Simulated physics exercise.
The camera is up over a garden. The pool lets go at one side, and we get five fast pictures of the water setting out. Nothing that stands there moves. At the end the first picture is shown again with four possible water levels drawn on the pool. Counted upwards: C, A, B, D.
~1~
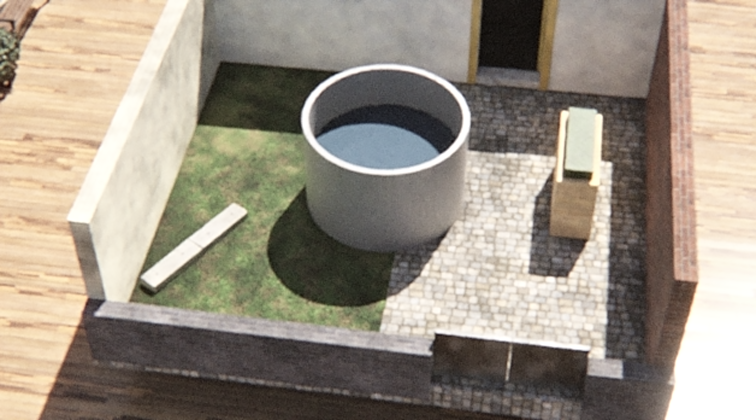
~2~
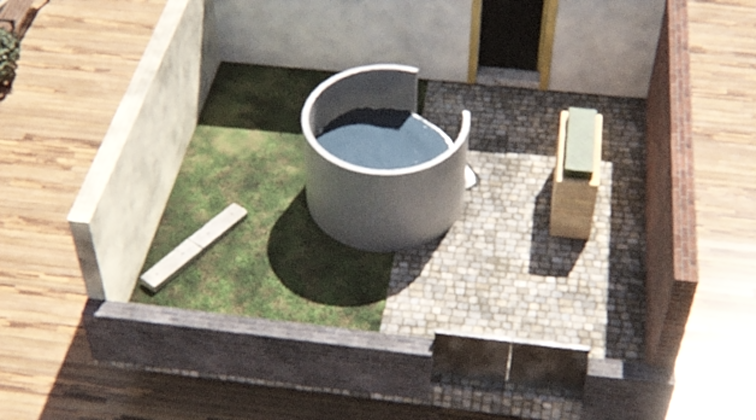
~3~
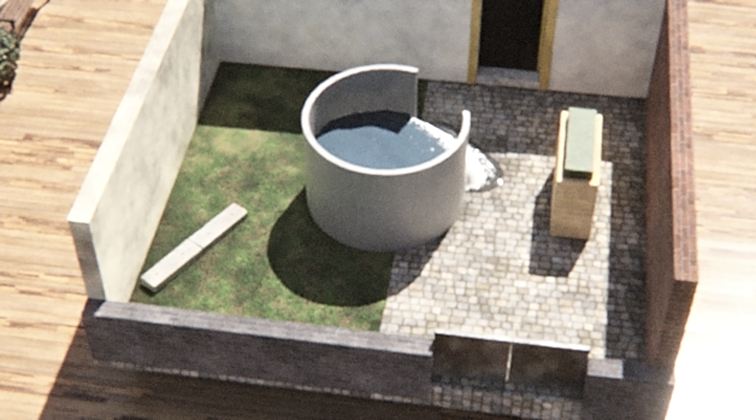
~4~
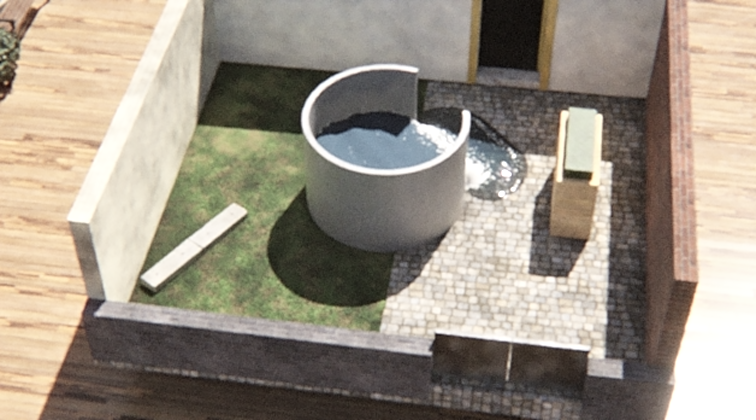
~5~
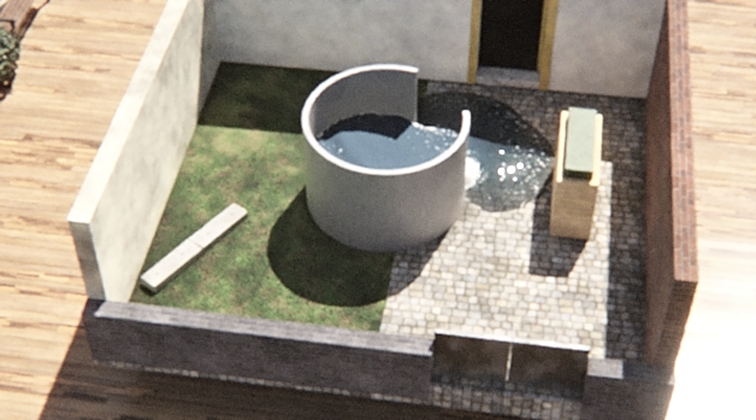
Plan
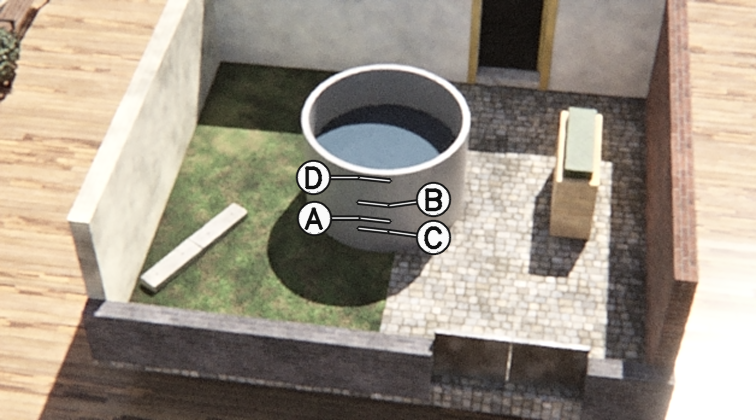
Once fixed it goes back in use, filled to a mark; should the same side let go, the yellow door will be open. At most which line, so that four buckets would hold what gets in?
Level C just does it.
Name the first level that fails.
That is level A.
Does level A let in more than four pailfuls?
Yes, that goes wrong.
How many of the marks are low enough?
One.
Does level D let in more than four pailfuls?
Yes, that goes wrong.
On the marked copy, A at (374, 219); B at (373, 203); C at (374, 230); D at (373, 179); from the bottom up C, A, B, D.
With A, about 8 bucketfuls get in.
With B, dozens of bucketfuls pour in.
With C, a bucket or two gets in.
With D, dozens of bucketfuls pour in.
